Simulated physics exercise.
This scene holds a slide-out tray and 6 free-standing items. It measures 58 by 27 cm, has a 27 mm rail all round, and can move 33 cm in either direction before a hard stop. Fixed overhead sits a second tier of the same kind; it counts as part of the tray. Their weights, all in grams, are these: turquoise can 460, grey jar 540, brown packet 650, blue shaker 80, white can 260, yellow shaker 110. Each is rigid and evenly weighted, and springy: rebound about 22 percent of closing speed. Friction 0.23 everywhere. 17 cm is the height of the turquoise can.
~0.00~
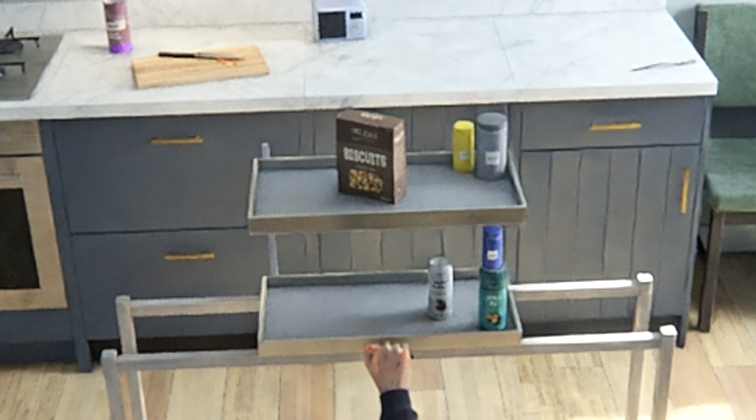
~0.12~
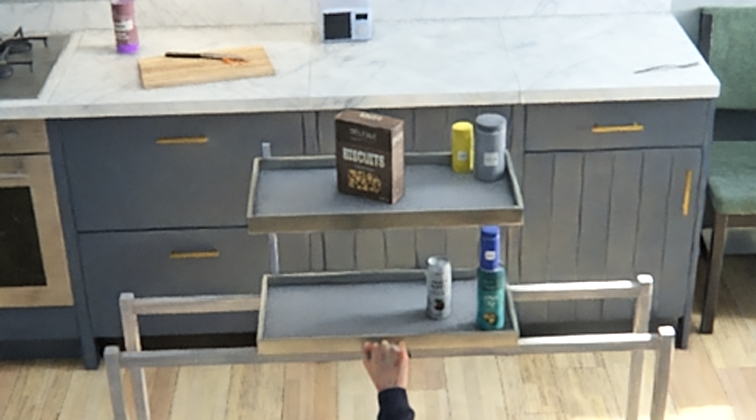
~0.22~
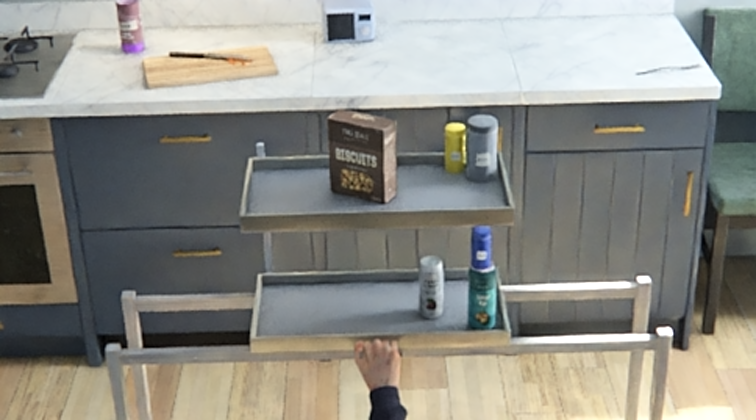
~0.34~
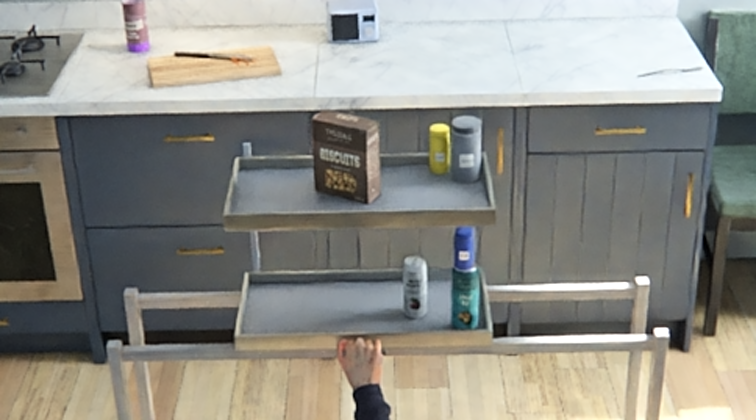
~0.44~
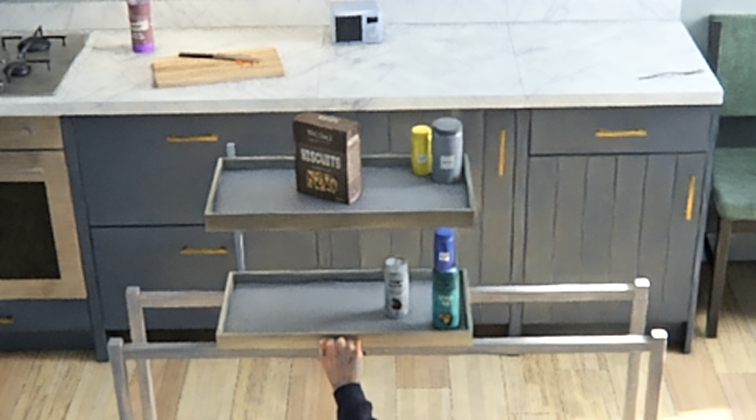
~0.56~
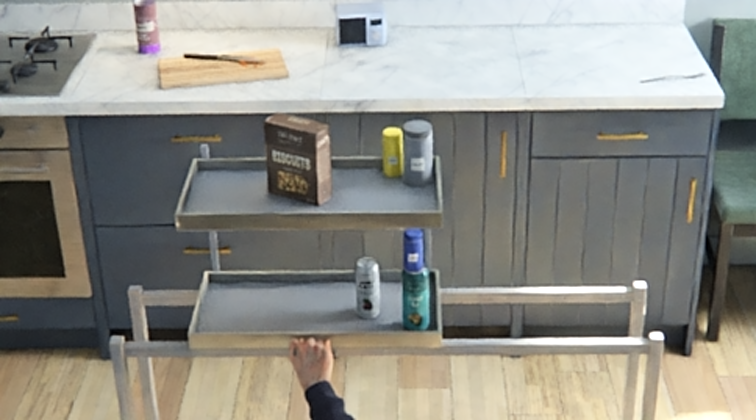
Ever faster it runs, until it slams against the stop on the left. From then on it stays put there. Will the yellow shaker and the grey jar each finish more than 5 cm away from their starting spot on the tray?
The yellow shaker will; the grey jar will.
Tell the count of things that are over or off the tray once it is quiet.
1.
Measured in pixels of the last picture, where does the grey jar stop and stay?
It finishes at roughly (279, 155).
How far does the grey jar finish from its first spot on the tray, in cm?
Roughly 16 centimetres.
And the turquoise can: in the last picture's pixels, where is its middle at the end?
In the last view, its centre sits near (279, 299).
After 0.86 s, tray 33 cm left; yellow shaker moved 6 cm near (297, 153); grey jar moved 6 cm near (321, 154); blue shaker moved 7 cm.
After 0.96 s, tray 33 cm left; yellow shaker moved 12 cm near (274, 154); grey jar moved 12 cm near (297, 155); blue shaker moved 12 cm.
After 1.16 s, tray 33 cm left; yellow shaker moved 16 cm near (257, 154); grey jar moved 16 cm near (279, 155); blue shaker 4° off upright.
In the end (2.1 s), toppled on the tray, blue shaker; not toppled but over 5 cm from the start, turquoise can, grey jar, brown packet, white can and yellow shaker. At the end, from the last picture's camera, yellow shaker near (257, 154), grey jar near (279, 155).
